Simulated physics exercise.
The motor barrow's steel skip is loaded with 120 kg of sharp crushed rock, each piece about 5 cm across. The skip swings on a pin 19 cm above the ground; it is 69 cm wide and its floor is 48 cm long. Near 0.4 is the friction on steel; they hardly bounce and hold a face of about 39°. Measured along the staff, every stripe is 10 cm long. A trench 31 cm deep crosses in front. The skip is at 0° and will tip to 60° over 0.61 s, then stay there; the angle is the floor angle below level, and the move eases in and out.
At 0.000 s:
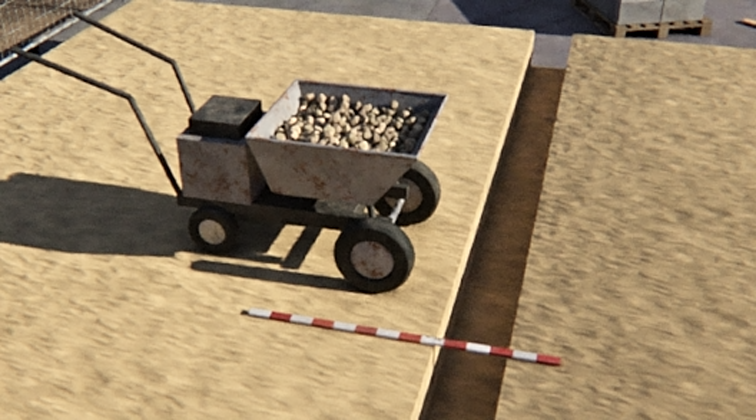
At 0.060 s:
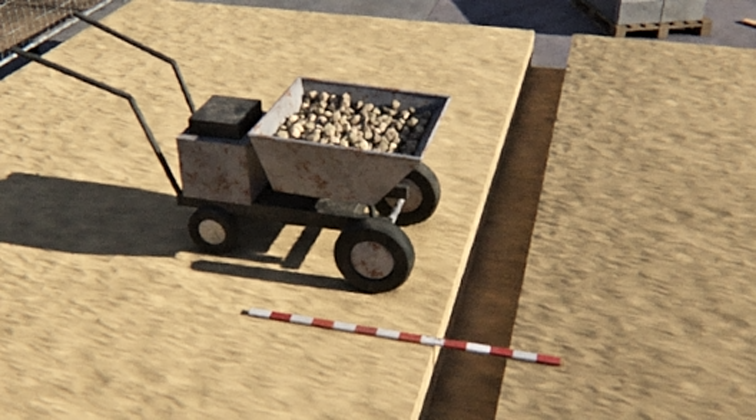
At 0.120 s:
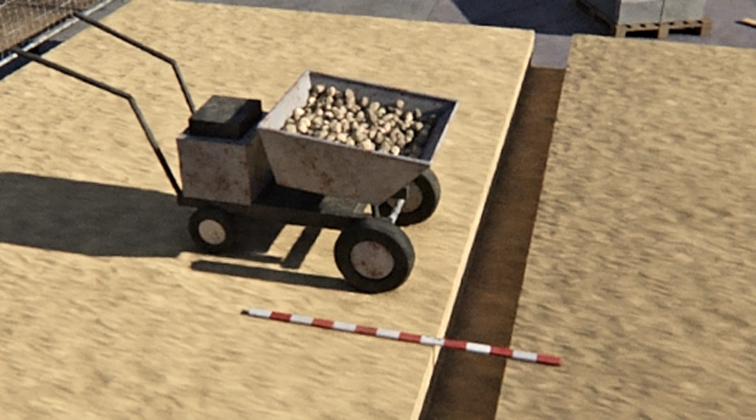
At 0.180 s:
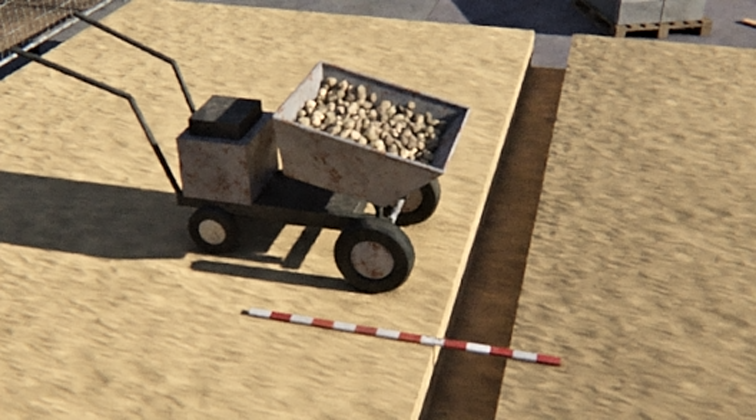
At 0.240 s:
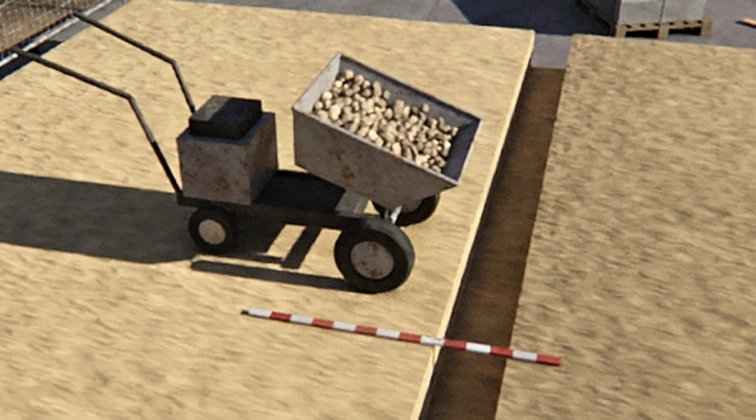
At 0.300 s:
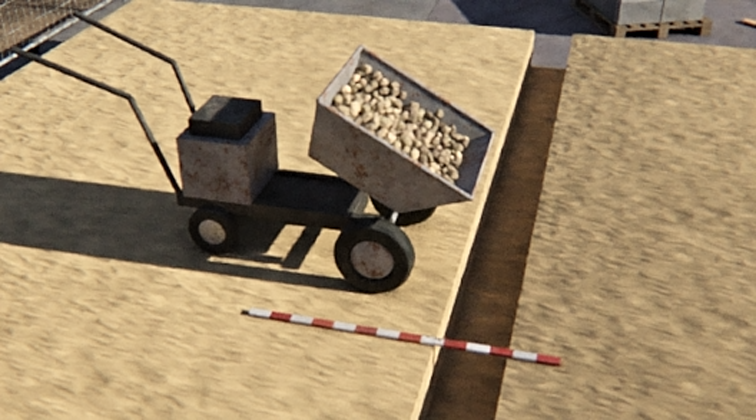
The rusty metal skip on a small four-wheeled barrow tilted forward to the right, slowly at first and then more steeply, carrying its load of pale stones, while the barrow stayed still beside a trench.
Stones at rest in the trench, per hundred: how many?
Approx. 8 %.
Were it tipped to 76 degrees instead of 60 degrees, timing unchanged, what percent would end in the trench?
It would come to about 35 percent.
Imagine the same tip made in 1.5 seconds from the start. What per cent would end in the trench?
10 per cent.
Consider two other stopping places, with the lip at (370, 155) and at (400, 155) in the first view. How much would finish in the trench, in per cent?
It comes to about 30 and 15 in a hundred.
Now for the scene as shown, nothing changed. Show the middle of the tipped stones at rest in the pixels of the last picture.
Around (558, 277).
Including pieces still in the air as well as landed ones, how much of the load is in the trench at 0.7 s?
About 5 per cent by then.
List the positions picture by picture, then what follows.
In the first frame, the skip is at 0°, its lip at (417, 158); the top of the load is at (363, 114).
The second frame shows lip at (421, 160), floor tilted 2°, highest stones at (348, 109); the stones move at 0.3 m/s on average.
In the third frame, the skip is at 6°, its lip at (430, 165); the top of the load is at (338, 106); the stones move at 0.7 m/s on average.
In the fourth frame, the skip is at 13°, its lip at (443, 173); the top of the load is at (334, 100); the stones move at 1.0 m/s on average.
In the fifth frame, the skip is at 21°, its lip at (458, 185); the top of the load is at (341, 92); the stones move at 1.2 m/s on average.
The sixth frame shows lip at (472, 200), floor tilted 29°, highest stones at (357, 84); the stones move at 1.3 m/s on average.
After 0.5 s the floor is at 51°; 100 % in the skip; the foremost stones are at (478, 205).
After 0.7 s the floor is at 60°; 94 % in the skip, 3 % in the trench, 3 % past the trench; the foremost stones are at (548, 279).
After 1.1 s the floor is at 60°; 65 % in the skip, 4 % in the trench, 31 % past the trench; the foremost stones are at (655, 295).
After 3.0 s the floor is at 60°; 59 % in the skip, 8 % in the trench, 33 % past the trench; the foremost stones are at (726, 324).
